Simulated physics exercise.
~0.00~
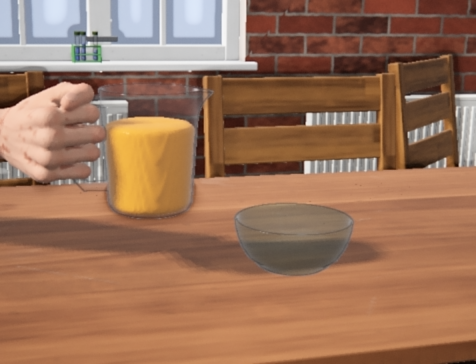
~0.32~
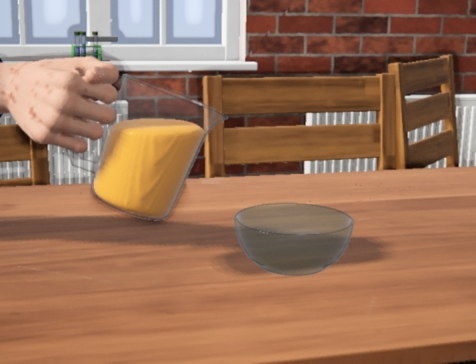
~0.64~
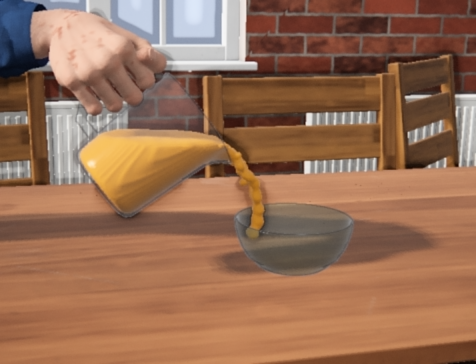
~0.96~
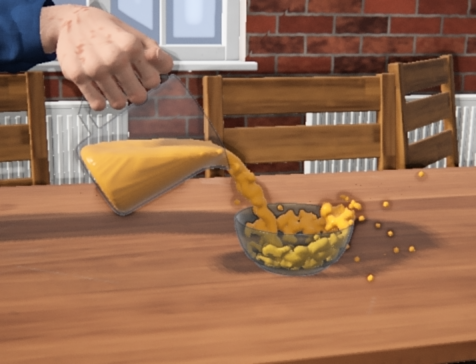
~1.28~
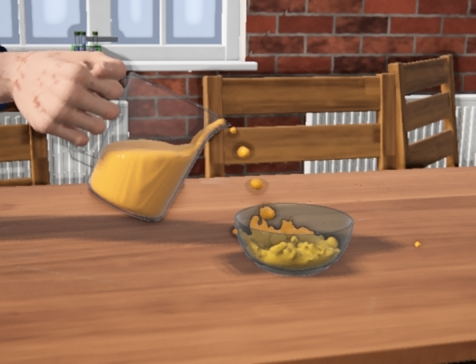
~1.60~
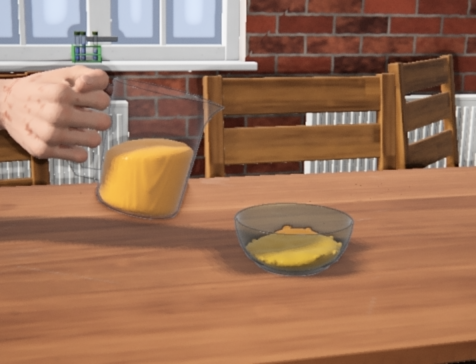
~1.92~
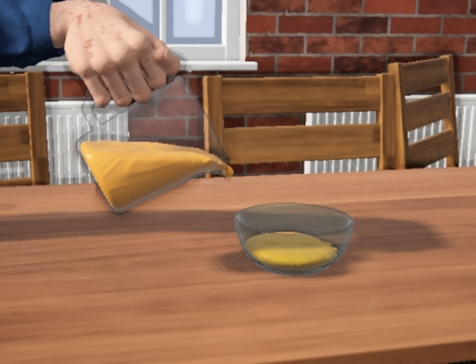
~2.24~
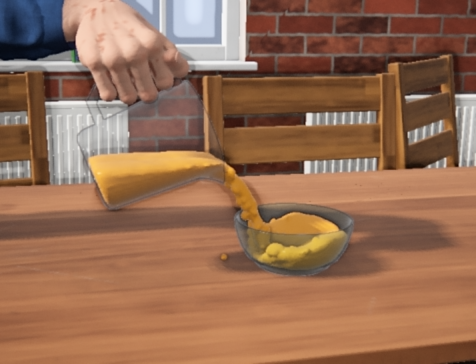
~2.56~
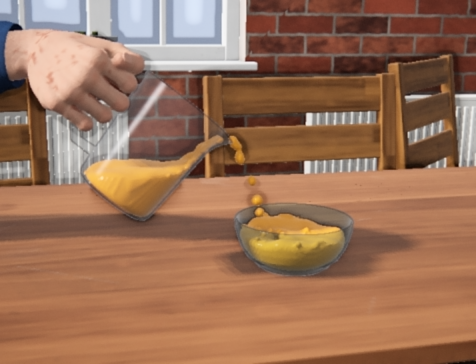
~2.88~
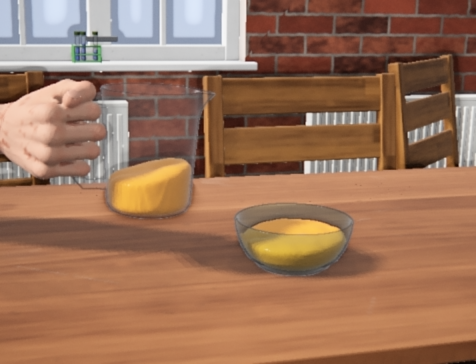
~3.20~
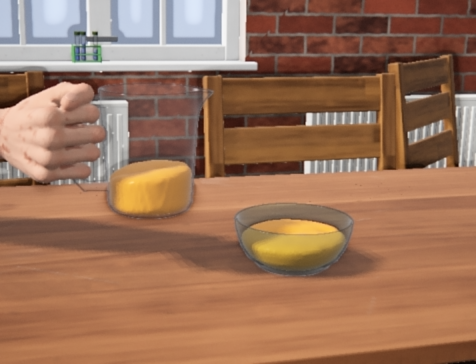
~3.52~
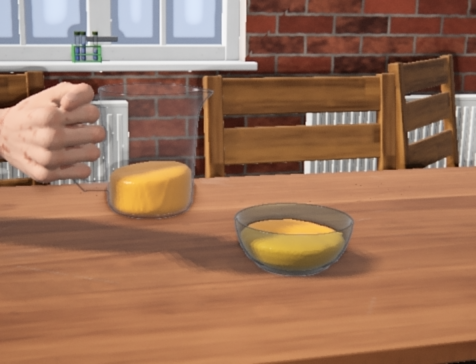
A hand tipped a clear jug of orange juice over an empty glass bowl on a wooden table, splashing some drops, eased it back, then poured again before levelling it, leaving the bowl partly filled and juice still in the jug.
